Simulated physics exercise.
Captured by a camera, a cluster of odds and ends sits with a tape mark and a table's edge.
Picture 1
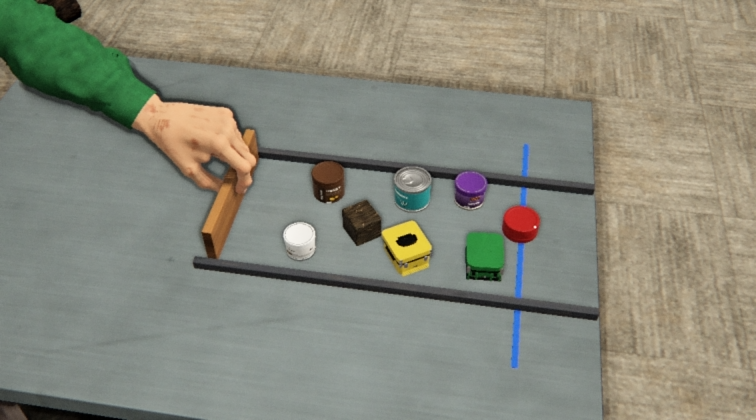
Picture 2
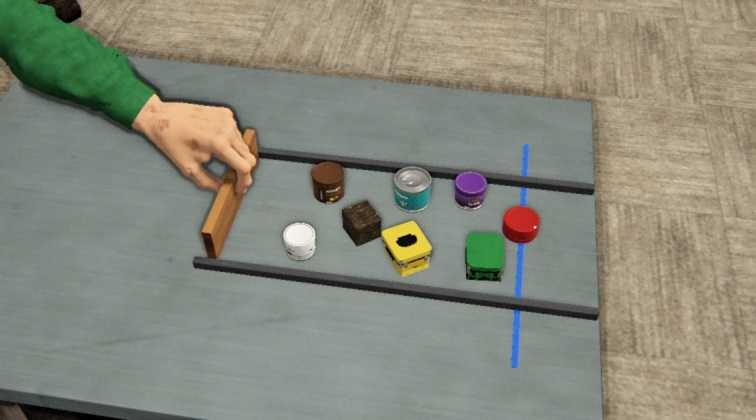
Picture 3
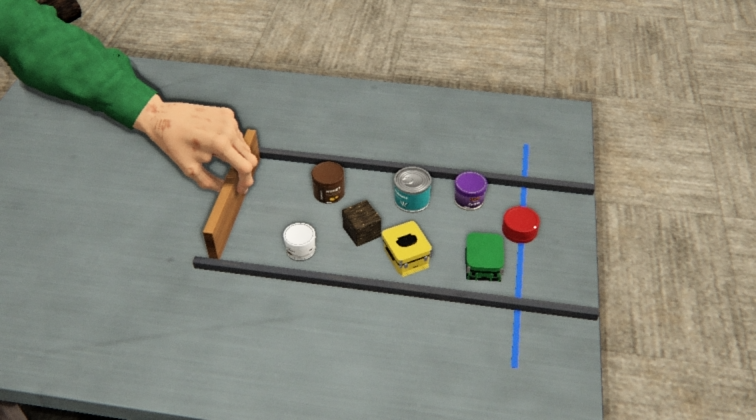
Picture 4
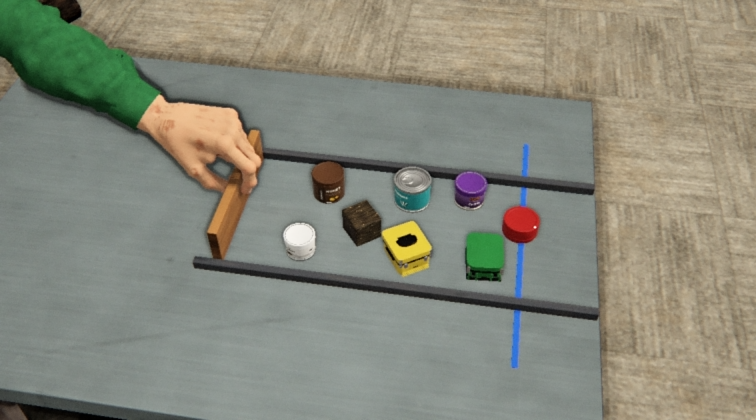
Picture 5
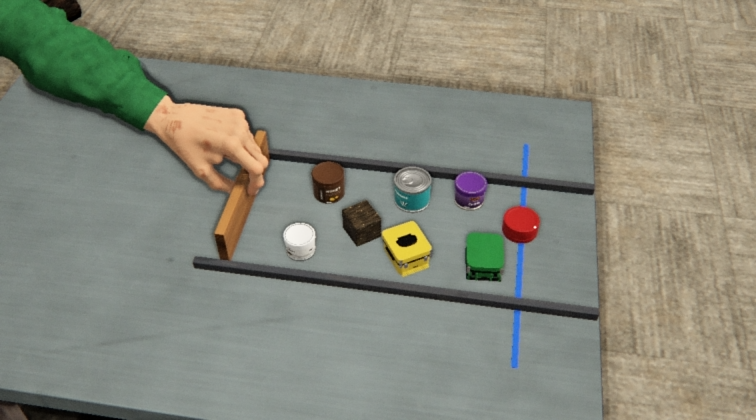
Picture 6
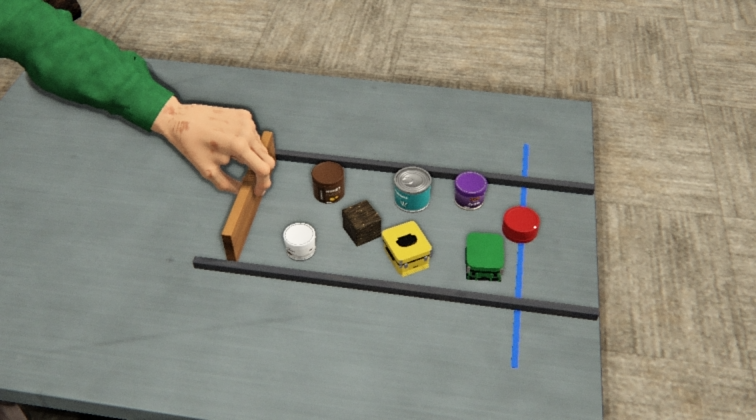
On a grey tabletop above a tan patterned floor, seen from above at an angle, two dark rails run left to right. Between them sit a white pot, brown tub, dark block, yellow case, teal tin, purple pot and green case, with a red lid at the blue tape on the right. A green-sleeved hand slides an upright wooden board slightly rightward, touching nothing else, while the objects and camera stay still.
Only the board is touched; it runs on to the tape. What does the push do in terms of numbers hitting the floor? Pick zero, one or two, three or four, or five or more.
It sends one or two to the floor.
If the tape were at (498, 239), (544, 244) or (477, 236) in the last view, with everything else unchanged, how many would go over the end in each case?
Tallies in the order asked: 0, 2, 0.
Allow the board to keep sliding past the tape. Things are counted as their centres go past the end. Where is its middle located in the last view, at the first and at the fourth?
It sits around (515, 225) and after that around (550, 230).
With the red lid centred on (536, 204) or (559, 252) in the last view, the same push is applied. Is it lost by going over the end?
Try one: It is still there. Try two: It ends up off.
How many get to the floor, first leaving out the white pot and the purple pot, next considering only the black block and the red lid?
0, then 0.
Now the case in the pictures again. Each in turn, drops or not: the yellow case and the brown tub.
Yellow case: Stays; brown tub: Stays.
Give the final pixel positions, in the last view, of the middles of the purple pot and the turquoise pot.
They finish at roughly (562, 195) and (576, 219) respectively.
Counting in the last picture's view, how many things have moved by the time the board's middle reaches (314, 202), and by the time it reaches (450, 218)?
The count reaches 2 first and 8 second.
Early on, none off yet; red lid at rest near (521, 225); green case at rest near (484, 257); purple pot at rest near (470, 191).
Finally, the number that fall off is one or two; lost, green case and red lid.
